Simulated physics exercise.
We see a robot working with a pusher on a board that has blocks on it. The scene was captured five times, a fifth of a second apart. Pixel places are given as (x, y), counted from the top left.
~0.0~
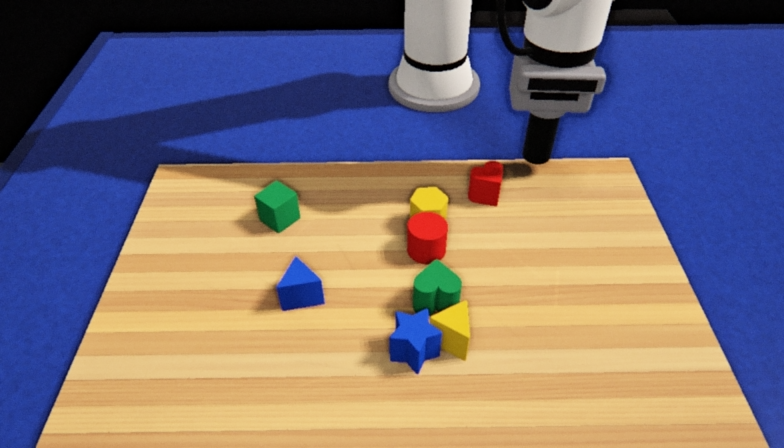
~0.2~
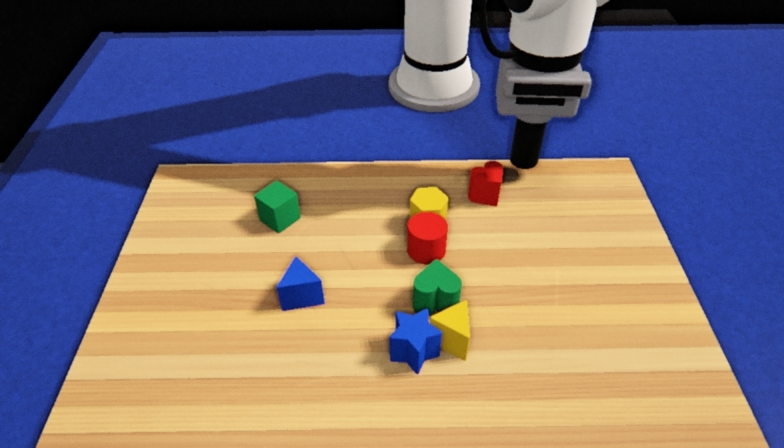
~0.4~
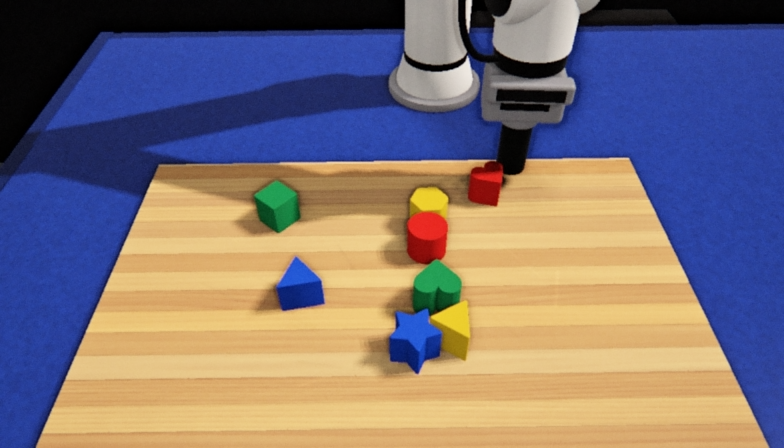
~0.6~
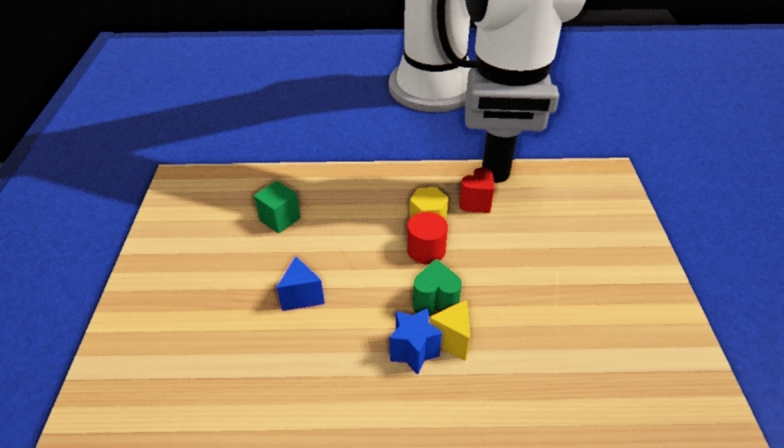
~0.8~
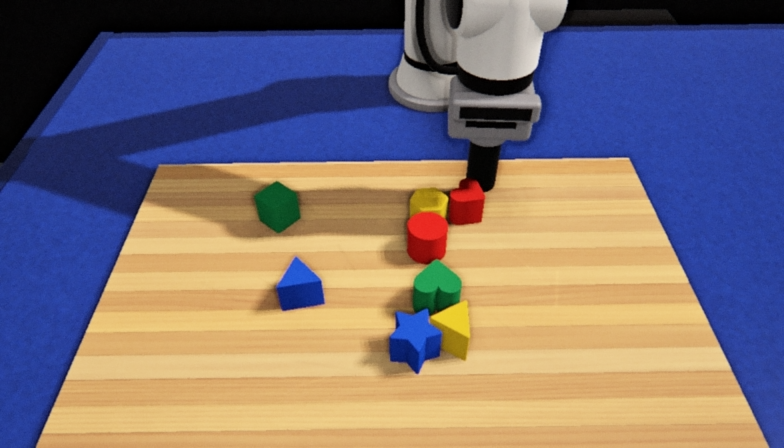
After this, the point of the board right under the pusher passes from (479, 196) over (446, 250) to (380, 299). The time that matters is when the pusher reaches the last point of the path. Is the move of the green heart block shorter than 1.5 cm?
The answer is no.
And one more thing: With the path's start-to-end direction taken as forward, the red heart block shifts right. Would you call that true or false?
False
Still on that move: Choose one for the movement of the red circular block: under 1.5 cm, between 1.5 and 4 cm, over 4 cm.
Moves over 4 cm.
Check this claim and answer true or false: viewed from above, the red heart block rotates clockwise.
The statement is incorrect.
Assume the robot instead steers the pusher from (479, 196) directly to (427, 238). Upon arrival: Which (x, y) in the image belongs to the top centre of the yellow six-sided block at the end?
My prediction: (395, 208).
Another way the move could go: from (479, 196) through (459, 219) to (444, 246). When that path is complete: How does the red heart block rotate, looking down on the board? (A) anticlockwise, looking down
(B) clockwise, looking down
My answer is option A.
What follows on the original path. One third of the way, pusher at (463, 221); red circular block at (418, 235); red heart block at (455, 230), turned 20° anticlockwise.
Two thirds of the way, pusher at (426, 254); red circular block at (390, 248); green heart block at (437, 290); red heart block at (444, 262), turned 100° anticlockwise.
At the end, pusher at (380, 288); red circular block at (345, 260); green heart block at (440, 295); yellow triangular piece at (457, 321); red heart block at (442, 265), turned 115° anticlockwise.
